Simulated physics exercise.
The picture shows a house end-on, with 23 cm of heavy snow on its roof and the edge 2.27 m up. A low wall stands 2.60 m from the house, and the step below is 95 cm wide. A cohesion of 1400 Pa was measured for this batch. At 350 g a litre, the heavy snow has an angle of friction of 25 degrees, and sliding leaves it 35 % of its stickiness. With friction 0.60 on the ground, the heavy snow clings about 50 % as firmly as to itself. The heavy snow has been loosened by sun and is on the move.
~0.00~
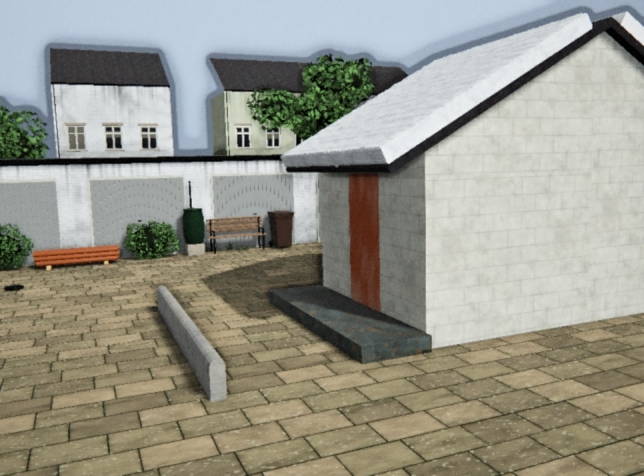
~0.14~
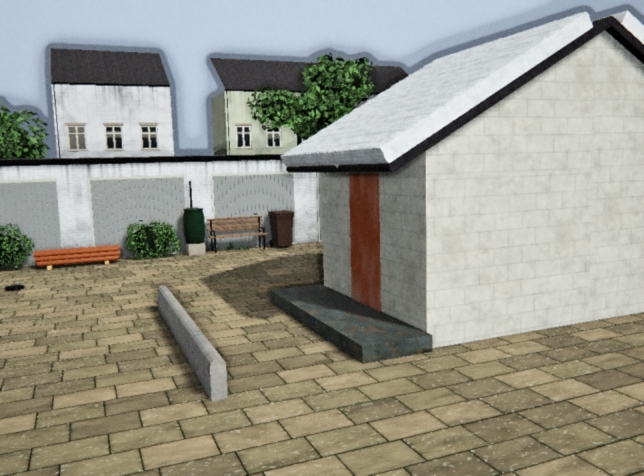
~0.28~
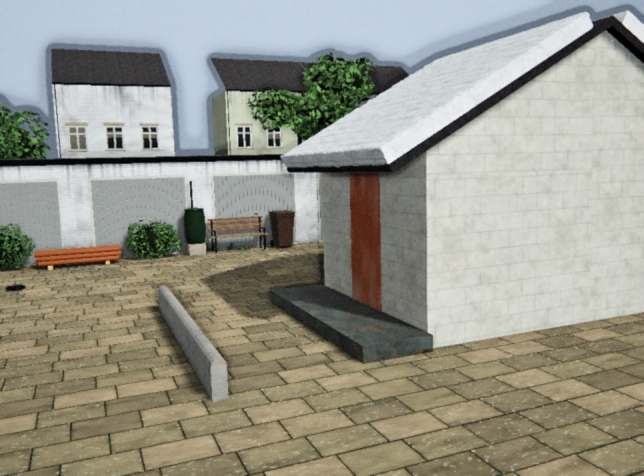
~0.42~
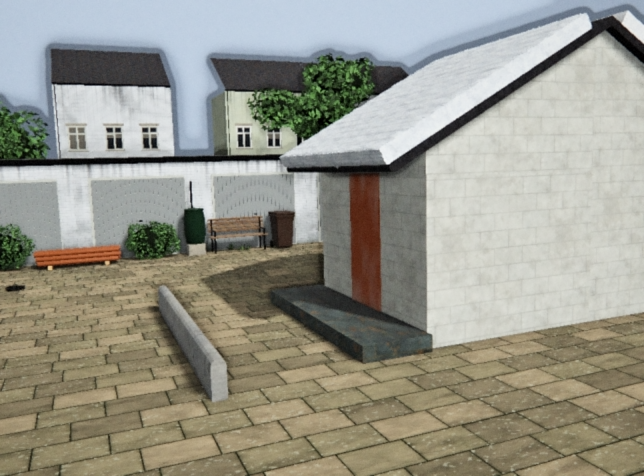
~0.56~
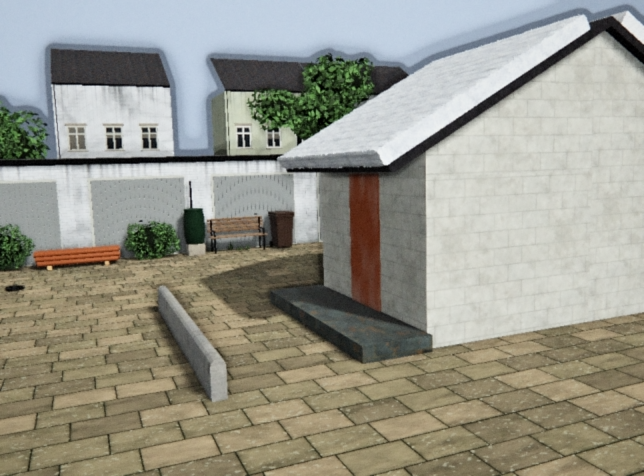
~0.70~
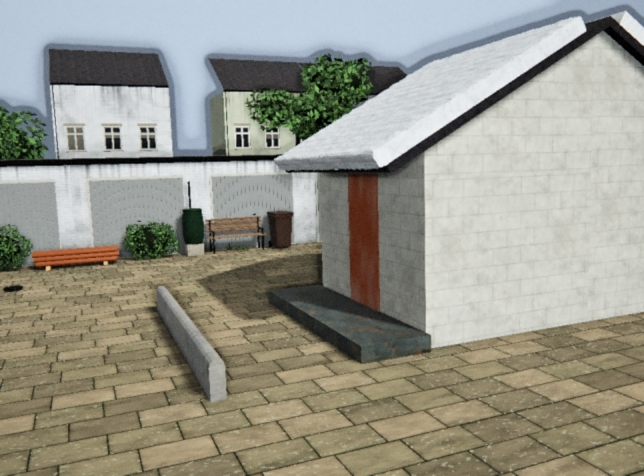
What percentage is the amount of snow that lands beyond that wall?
Roughly 1 per cent.
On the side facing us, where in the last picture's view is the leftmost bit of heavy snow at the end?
Around pixel (159, 398).
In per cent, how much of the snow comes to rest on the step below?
I'd estimate close to 0 %.
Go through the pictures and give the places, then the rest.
The first frame shows foremost bit of the heavy snow at (381, 151), 1 % of it past the eaves, in one piece.
The second frame shows foremost bit of the heavy snow at (381, 151), its middle shifted 5 mm, 1 % of it past the eaves, in one piece.
The third frame shows foremost bit of the heavy snow at (381, 151), its middle shifted 1.4 cm, 2 % of it past the eaves, in one piece.
The fourth frame shows foremost bit of the heavy snow at (380, 152), its middle shifted 3.1 cm, 2 % of it past the eaves, in one piece.
The fifth frame shows foremost bit of the heavy snow at (377, 154), its middle shifted 6.1 cm, 3 % of it past the eaves, in one piece.
The sixth frame shows foremost bit of the heavy snow at (373, 156), its middle shifted 11 cm, 4 % of it past the eaves, in one piece.
After 1.12 s, all is still on the roof and 0 % is past the low wall.
After 1.61 s, 83 % is still on the roof and 0 % is past the low wall.
After 2.11 s, 57 % is still on the roof and 0 % is past the low wall.
After 2.60 s, 22 % is still on the roof and 0 % is past the low wall.
After 4.70 s, none is still on the roof and 1 % is past the low wall.
